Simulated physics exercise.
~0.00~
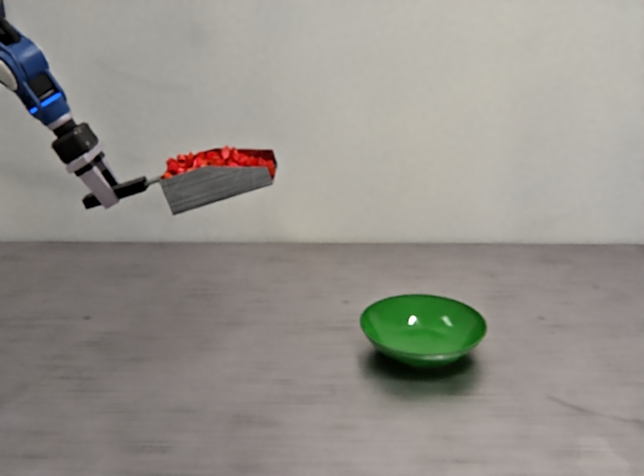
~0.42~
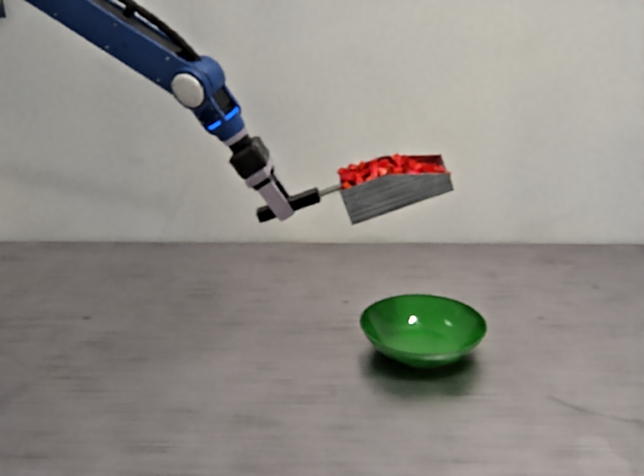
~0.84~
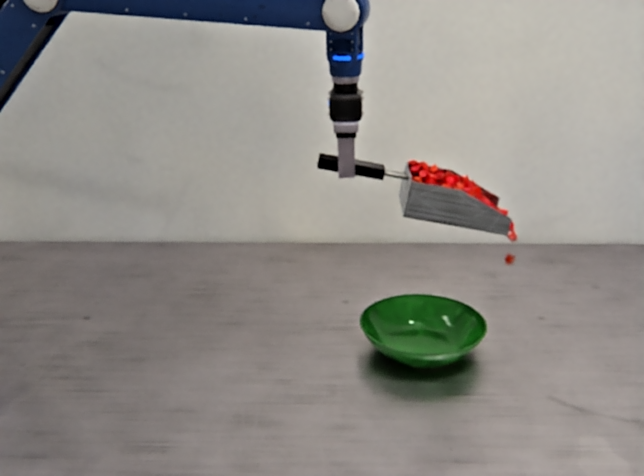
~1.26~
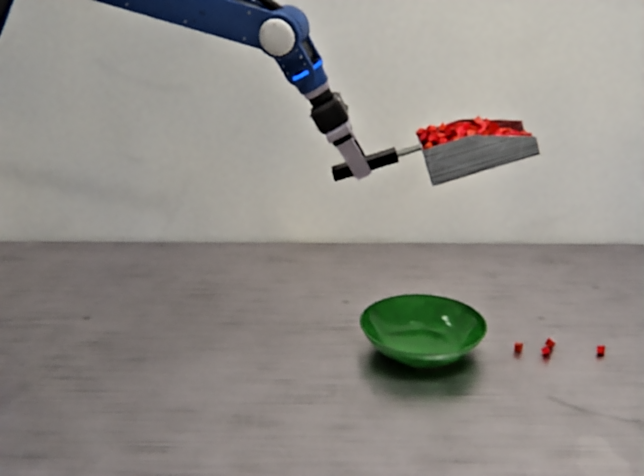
A blue robot arm reaches in from the upper left, holding a grey scoop heaped with small red pieces, seen from the side by a still camera. A green bowl sits on a grey table right of centre, before a pale wall. The arm carries the scoop right until it hangs above the bowl. Its open front then dips to the right, and a few pieces slip off the lip beyond the bowl. The scoop tips back and rises, still heaped, while four red pieces lie on the table right of the bowl.
